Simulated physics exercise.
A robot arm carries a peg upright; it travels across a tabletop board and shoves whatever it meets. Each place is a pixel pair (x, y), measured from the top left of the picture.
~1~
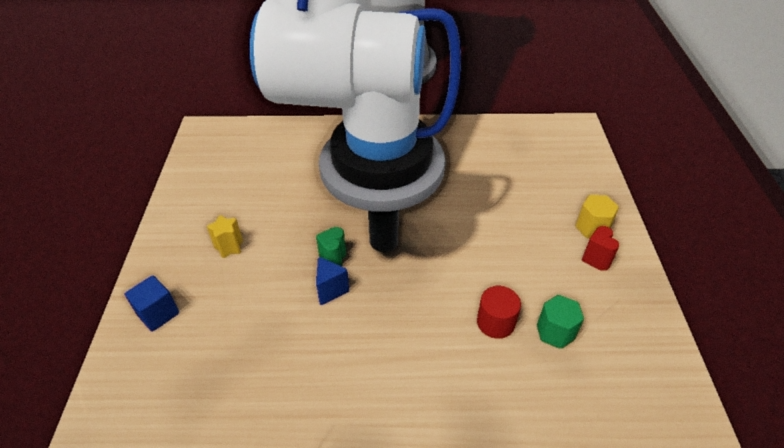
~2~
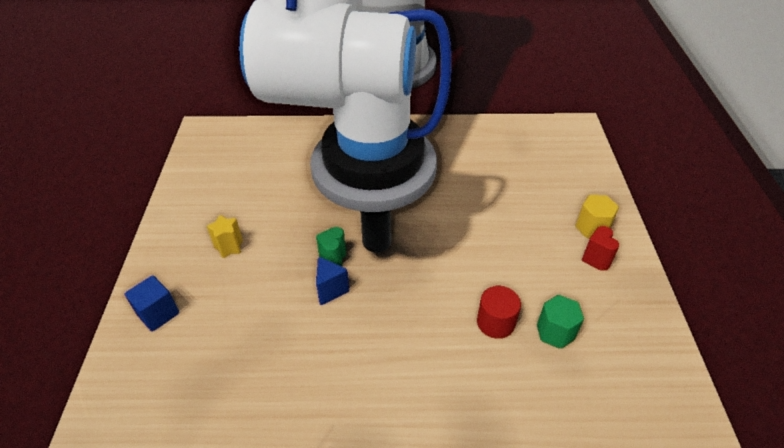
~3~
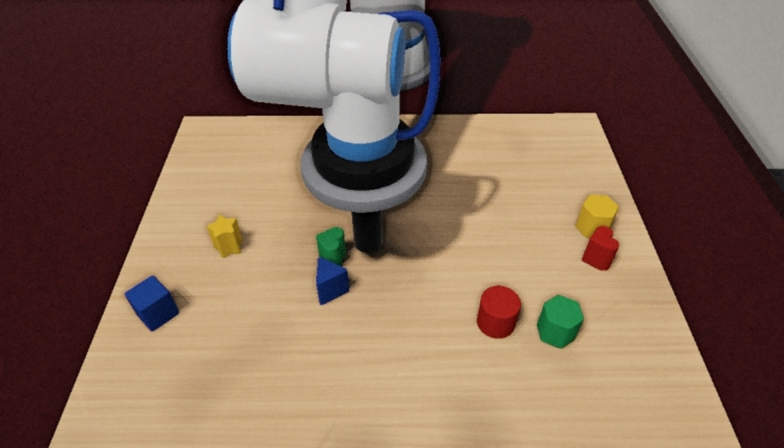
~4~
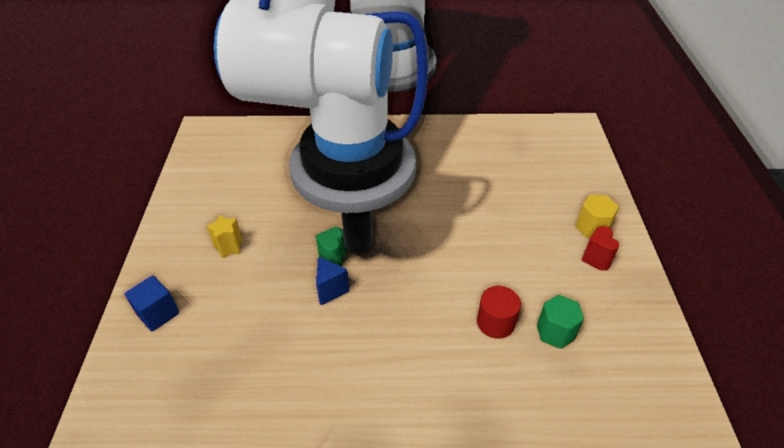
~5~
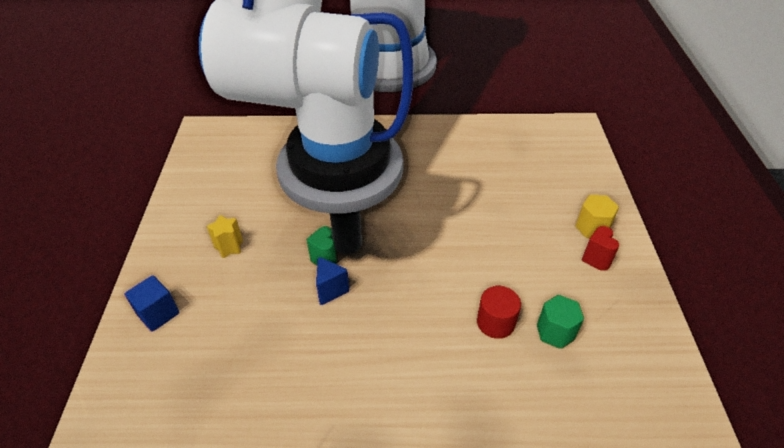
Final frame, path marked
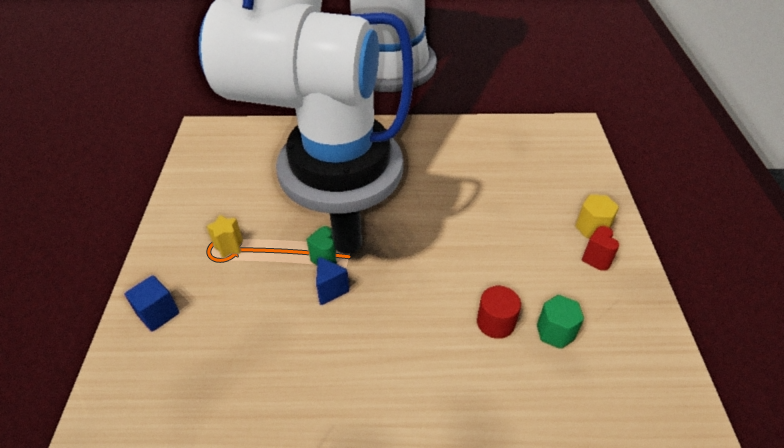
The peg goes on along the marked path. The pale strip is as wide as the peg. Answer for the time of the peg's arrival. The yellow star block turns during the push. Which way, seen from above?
Prediction: Clockwise.
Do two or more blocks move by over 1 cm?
That would be a yes.
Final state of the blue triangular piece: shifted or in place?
It sits in its place.
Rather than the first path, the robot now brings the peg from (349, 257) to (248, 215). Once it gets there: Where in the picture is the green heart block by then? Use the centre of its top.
Near (290, 233).
The drawn path runs from (349, 257) through (307, 253) and (265, 250) to (223, 250).
On the path given first. One third of the way, peg at (304, 239); green heart block at (277, 233).
Two thirds of the way, peg at (261, 237); yellow star block at (215, 224), turned 25° clockwise; green heart block at (234, 234).
At the end, peg at (218, 236); yellow star block at (188, 219), turned 65° clockwise; green heart block at (192, 237), turned 25° anticlockwise; blue triangular piece not moved.
